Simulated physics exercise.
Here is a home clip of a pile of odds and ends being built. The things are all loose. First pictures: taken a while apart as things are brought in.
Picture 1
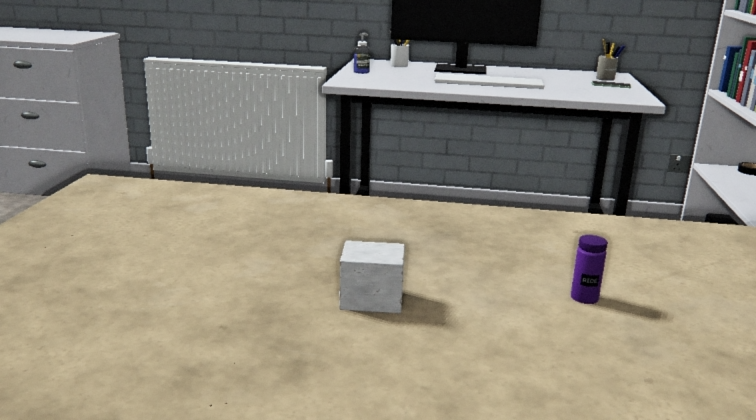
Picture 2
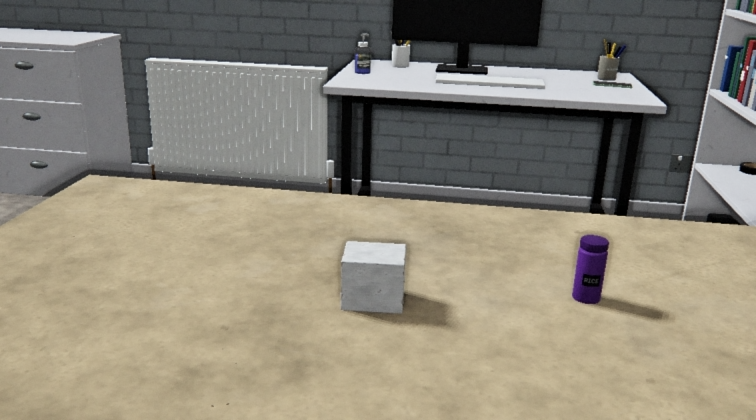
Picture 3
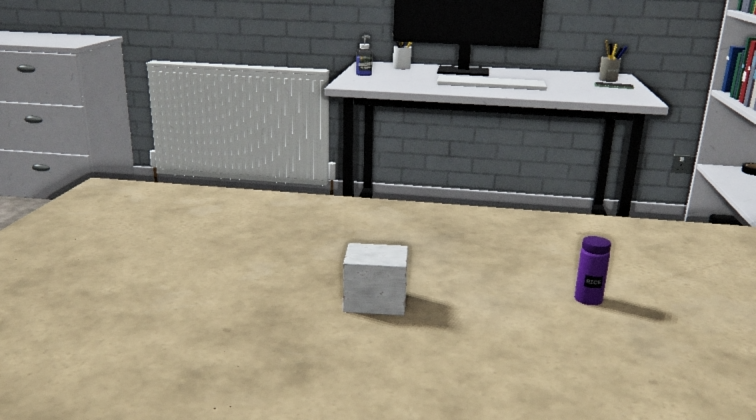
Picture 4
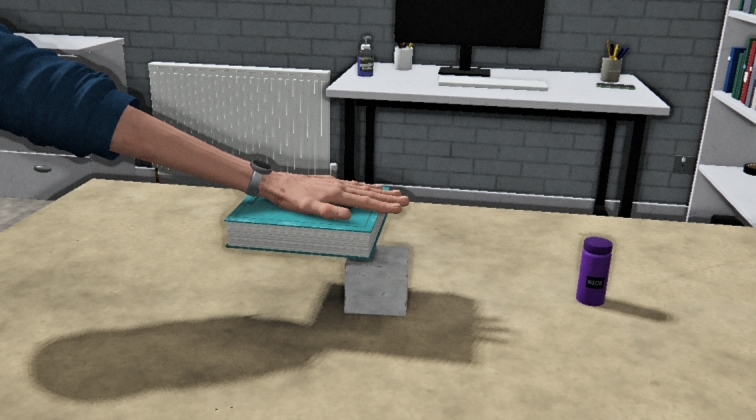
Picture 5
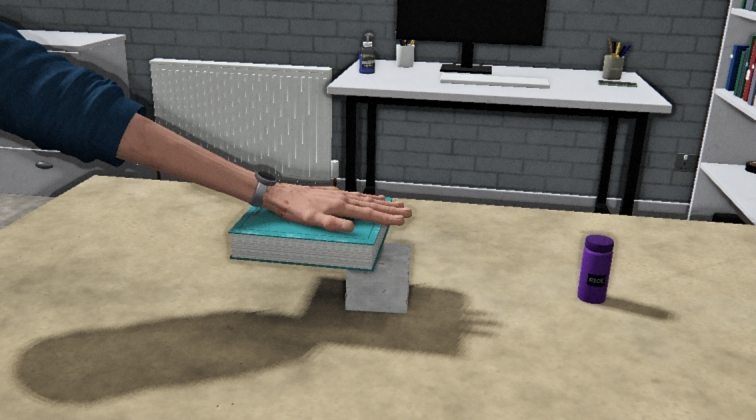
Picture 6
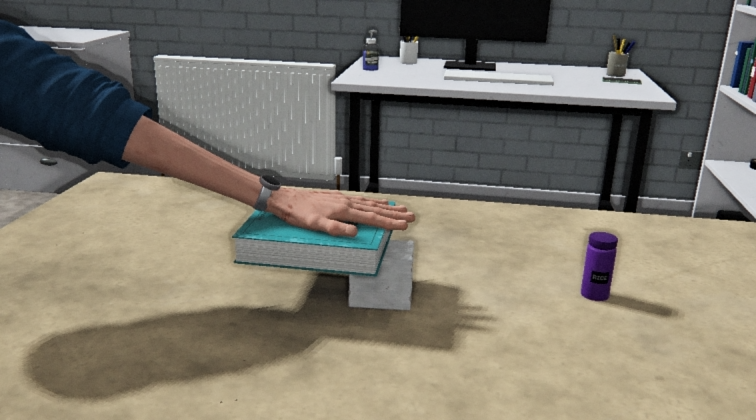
A hand lowering a turquoise book onto a small white block from above, beside a purple bottle on a beige surface.
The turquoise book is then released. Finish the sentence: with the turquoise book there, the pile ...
The pile topples.
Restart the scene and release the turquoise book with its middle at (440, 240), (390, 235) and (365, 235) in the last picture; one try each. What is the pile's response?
Topples over, stays standing, stays standing.
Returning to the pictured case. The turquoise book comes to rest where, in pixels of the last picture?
In the final view it sits at roughly (302, 251).
Then, 0.20 s past the last view, turquoise book rocked 23° from its first pose near (316, 243).
Then, 0.50 s past the last view, turquoise book now fallen.
Then, 1.50 s past the last view, nothing new.
Then, 2.60 s past the last view, turquoise book resting near (303, 250).
Finally, fallen, turquoise book; the other 2 still in place. Final places as the last picture's camera would see them, turquoise book near (302, 250). The pile comes apart.
